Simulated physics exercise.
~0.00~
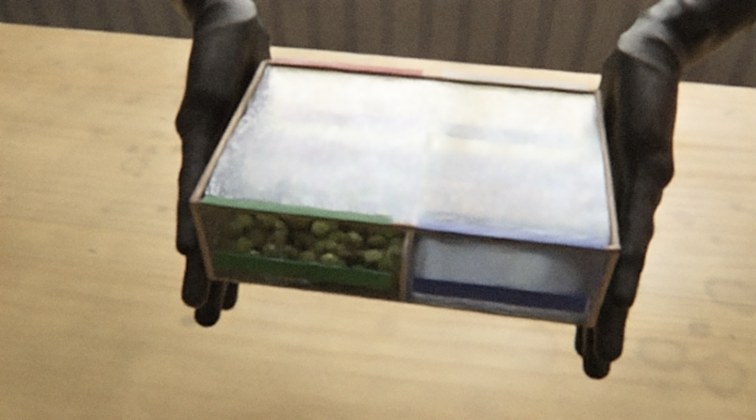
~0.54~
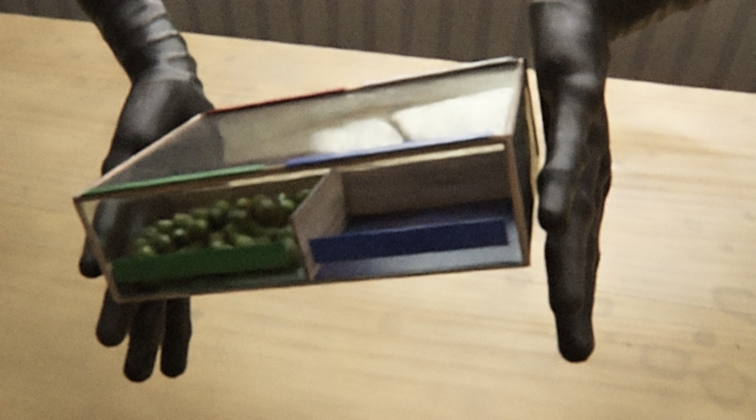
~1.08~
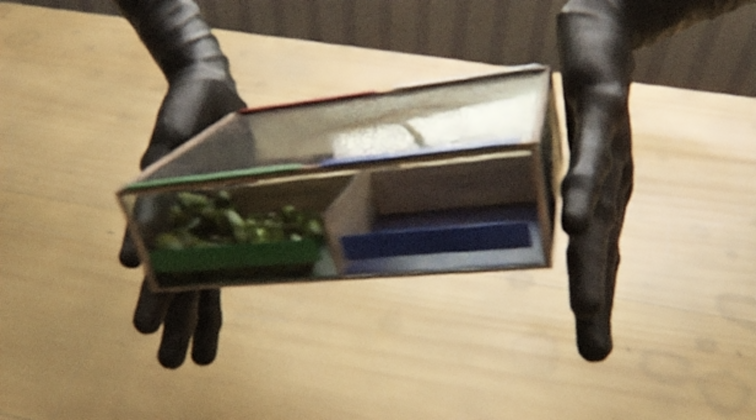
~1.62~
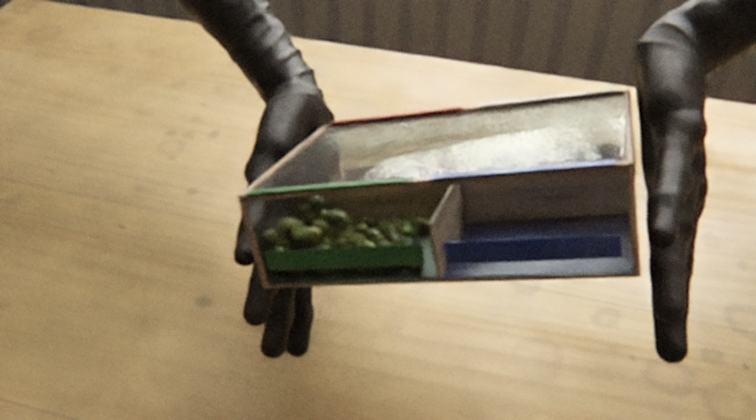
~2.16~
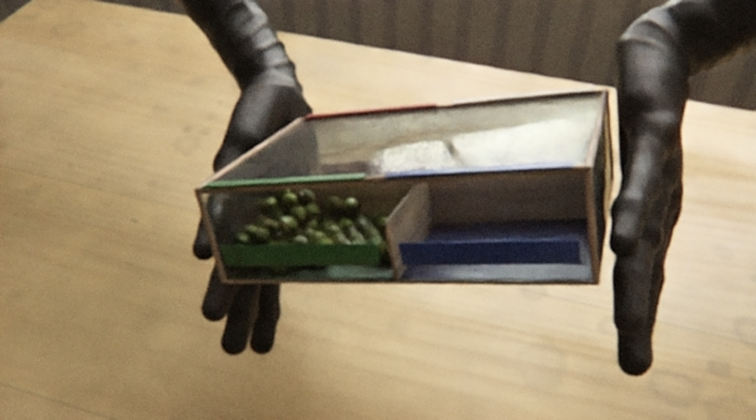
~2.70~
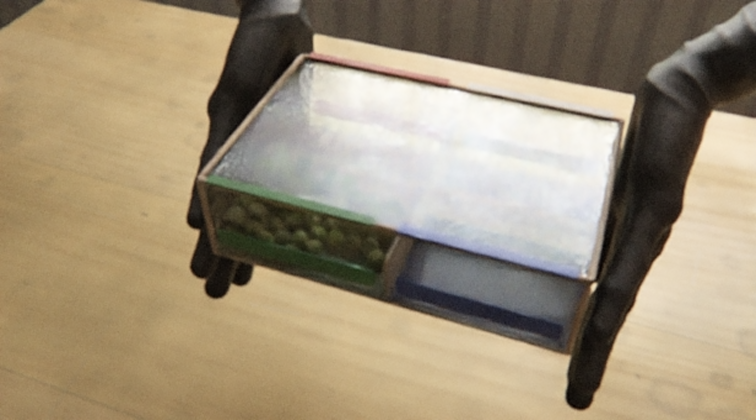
Above a wooden table, dark hands tilt, shake and level a clear-lidded box, olives staying by green.
